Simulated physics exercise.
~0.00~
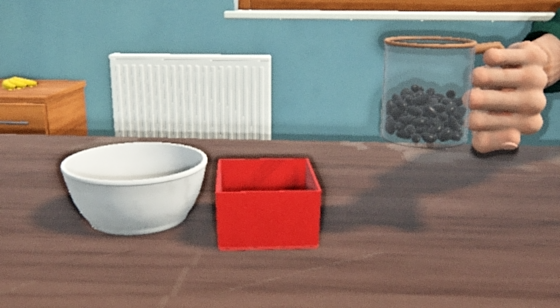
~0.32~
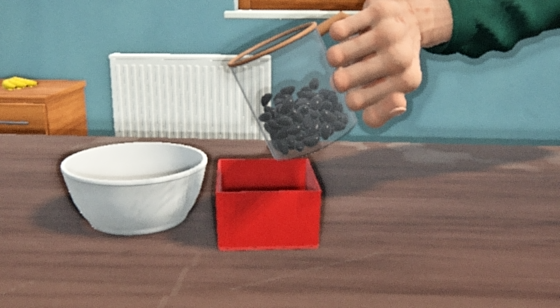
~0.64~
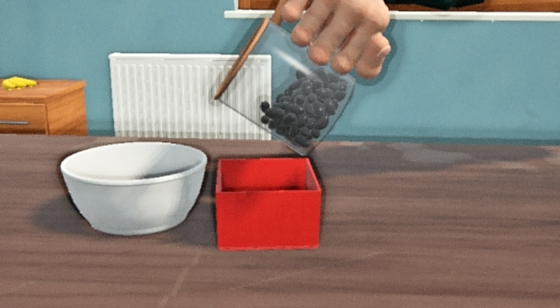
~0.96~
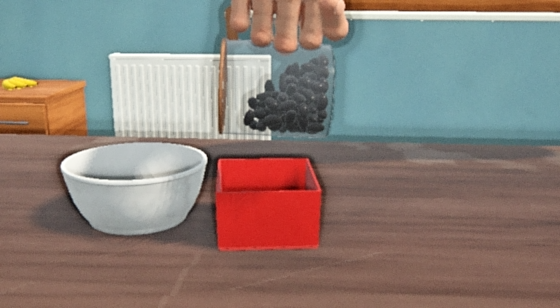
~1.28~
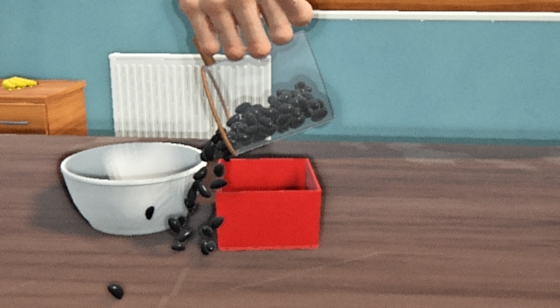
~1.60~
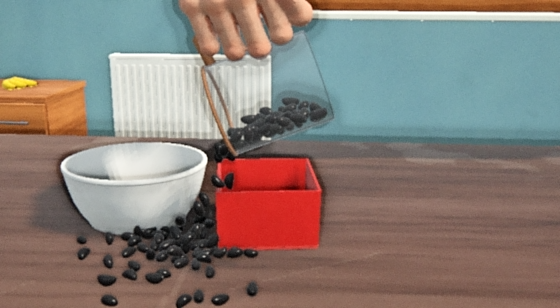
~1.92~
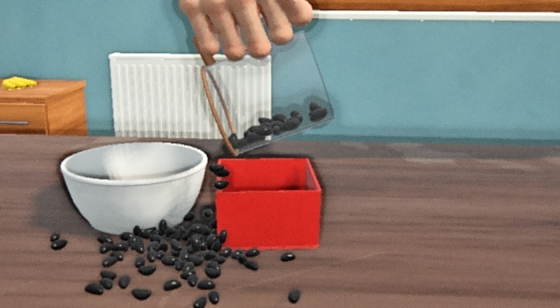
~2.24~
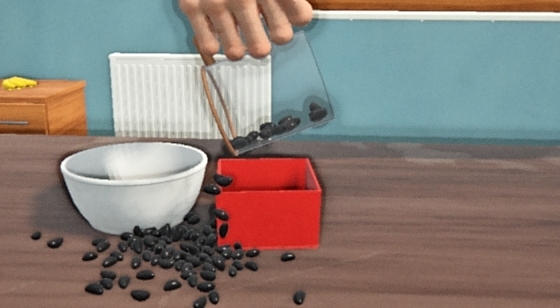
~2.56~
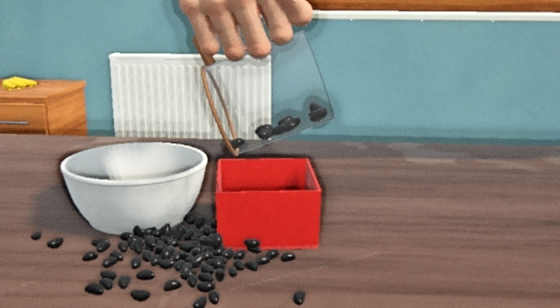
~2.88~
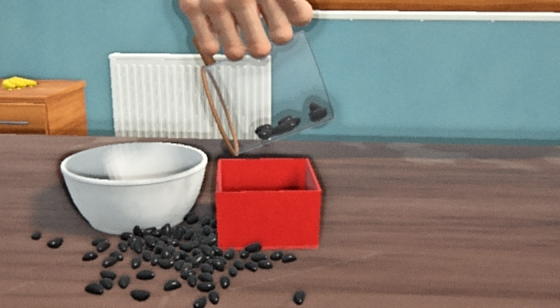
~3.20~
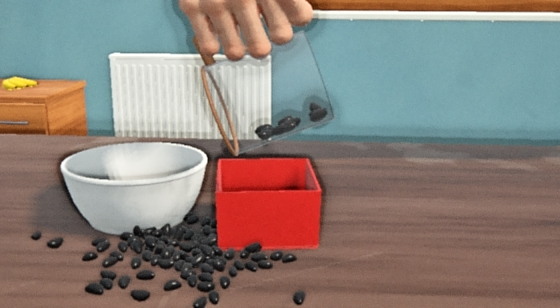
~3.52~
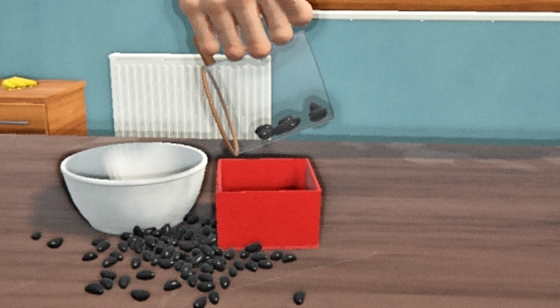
On a brown wooden table in a blue-walled room, a white bowl stands to the left of a red square tin, with a white radiator behind them. A hand at the right holds a clear cup partly filled with black beans. The hand carries the cup left above the tin, tipping it until it lies on its side. As the cup tilts further, mouth downward to the left, beans spill between the bowl and the tin and scatter across the tabletop. The stream thins and stops, leaving most beans heaped on the table, a few still in the tilted cup, and the bowl seemingly empty.
